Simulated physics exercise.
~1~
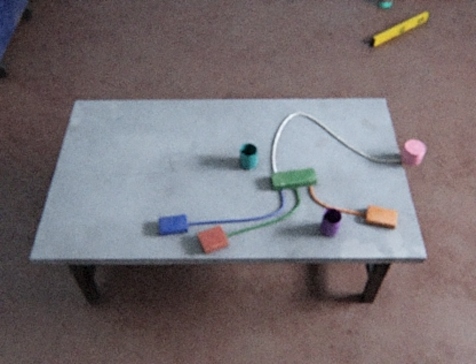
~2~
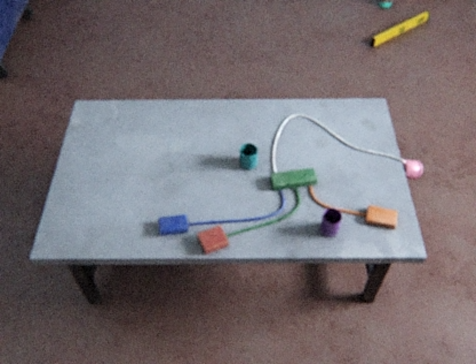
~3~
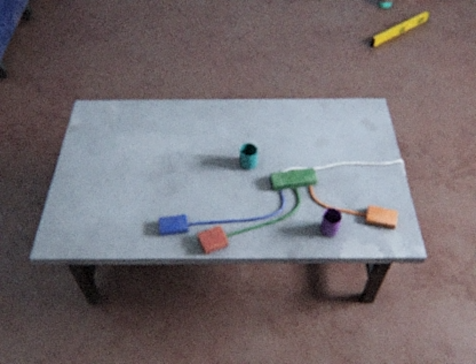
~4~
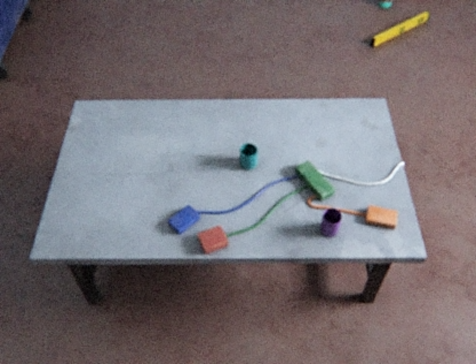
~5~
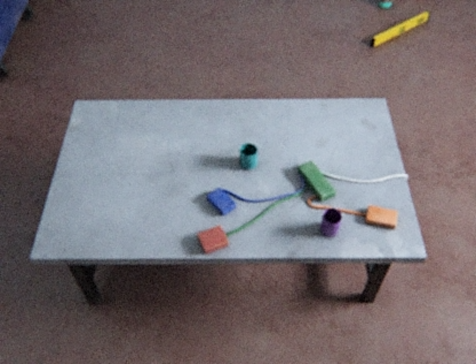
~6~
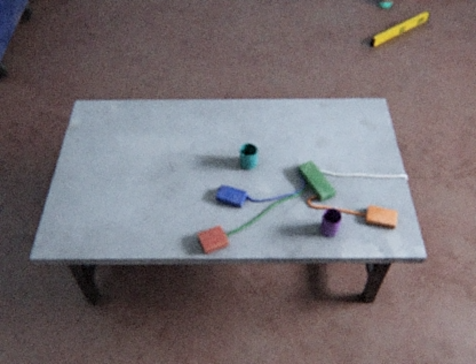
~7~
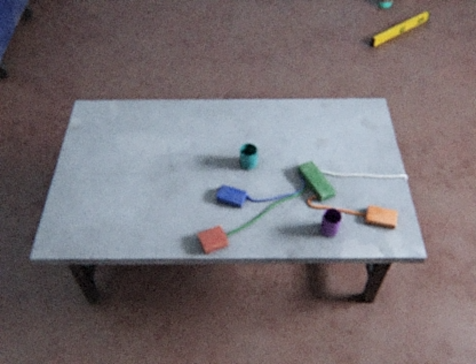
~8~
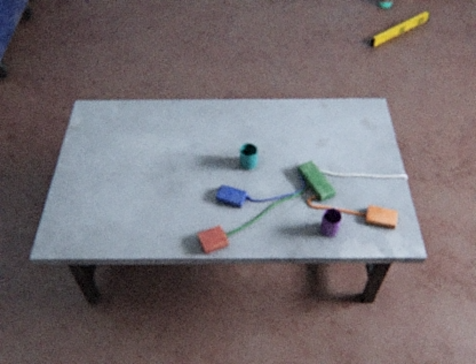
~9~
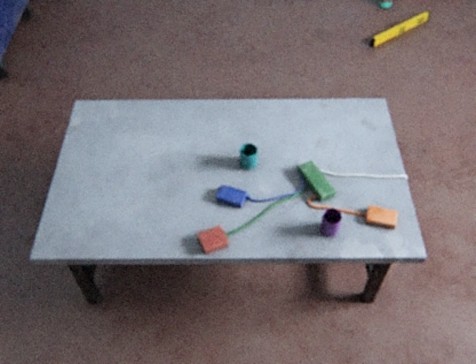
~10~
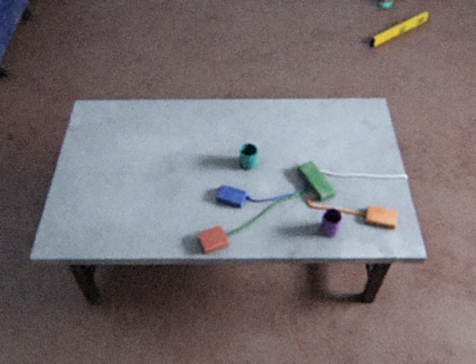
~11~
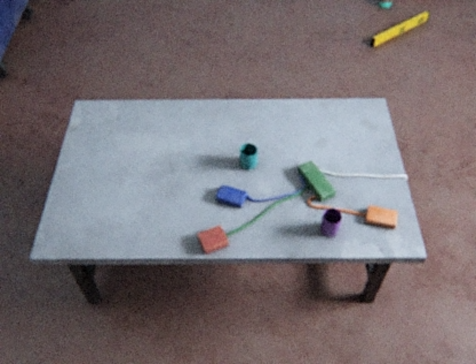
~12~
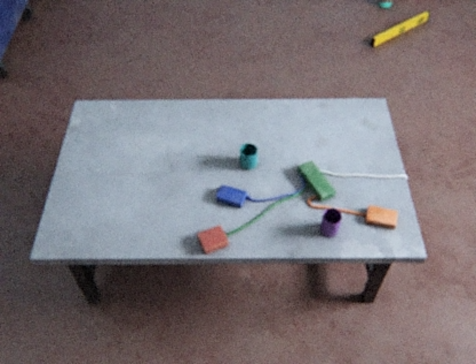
A pink cylinder joined by a white cable to a green block tips over the right edge of a grey table, where a teal cup, a purple cup and blue, red and orange blocks also sit. It drops out of sight, and the looping cable straightens across the tabletop. The green block then twists and shifts a little to the right. The blue block slides right and slightly up after it, turning as it goes. Everything settles with the white cable stretched to the edge, while the cups, red block and orange block remain in place.
